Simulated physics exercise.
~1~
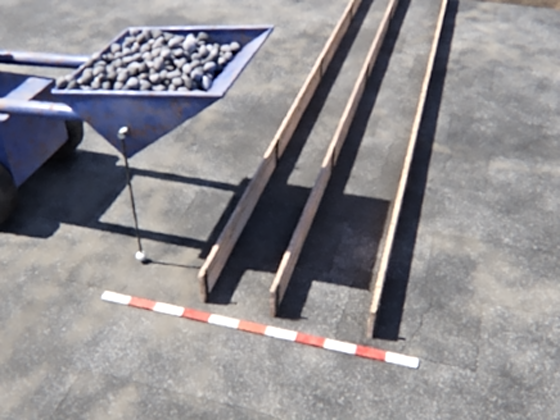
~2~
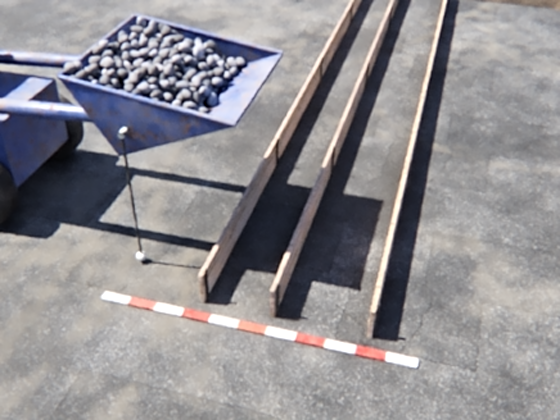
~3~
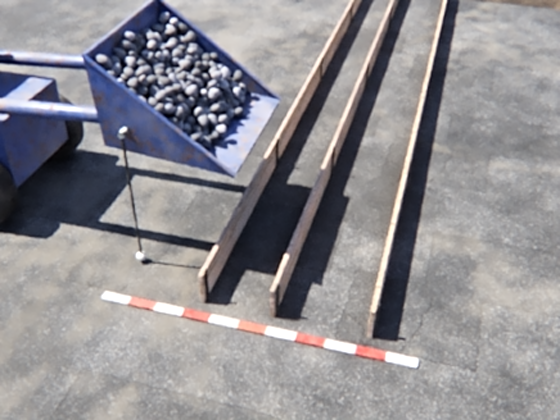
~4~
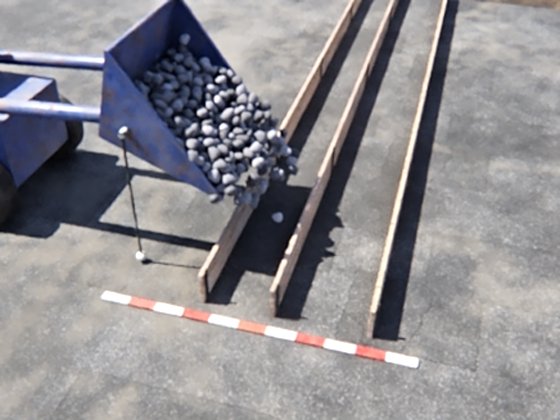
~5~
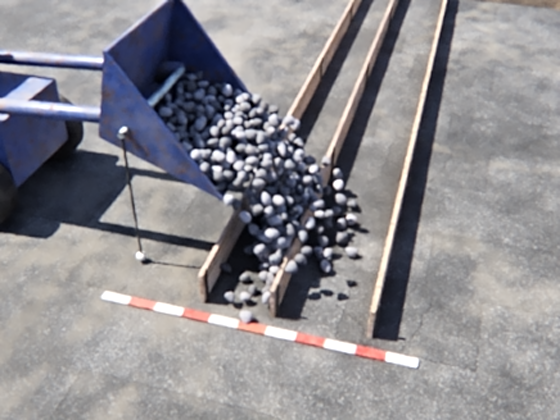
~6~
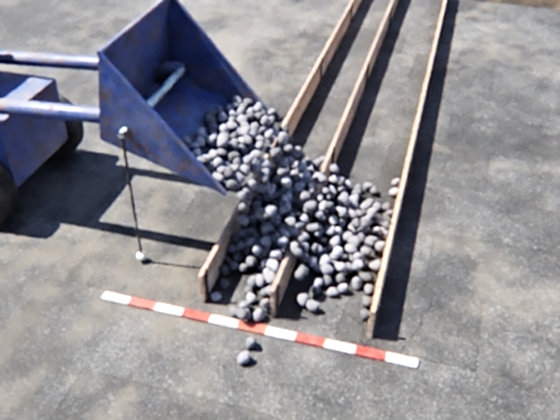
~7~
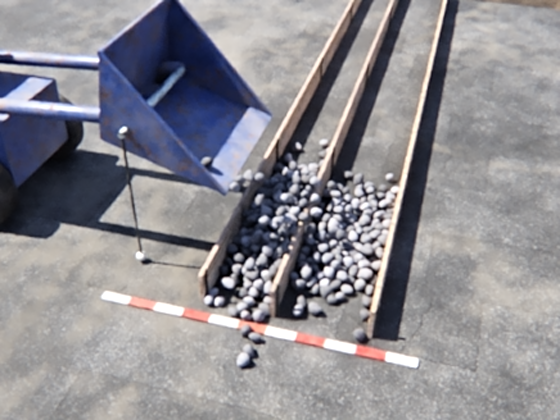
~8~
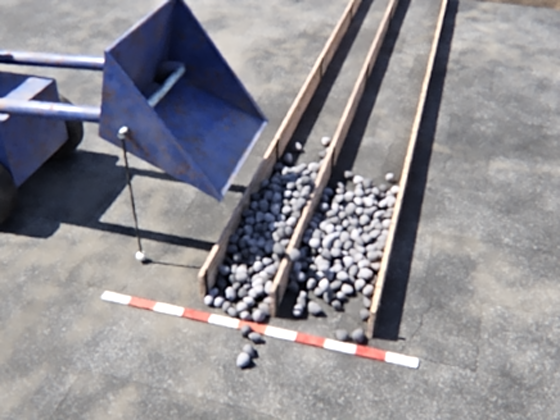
A blue bucket heaped with rounded grey stones, carried on the arms of a blue machine at the left, is seen from above on sunlit dark grey ground. To its right, three long wooden planks stand on edge, forming two bays behind a red and white striped strip, while a white ball hangs below the bucket. The bucket tips down to the right, and the stones slide forward and pour over the planks into both bays. It rocks slightly as the last stones leave. Finally the bucket is empty, stones fill the front of both bays, and a few lie around the strip.
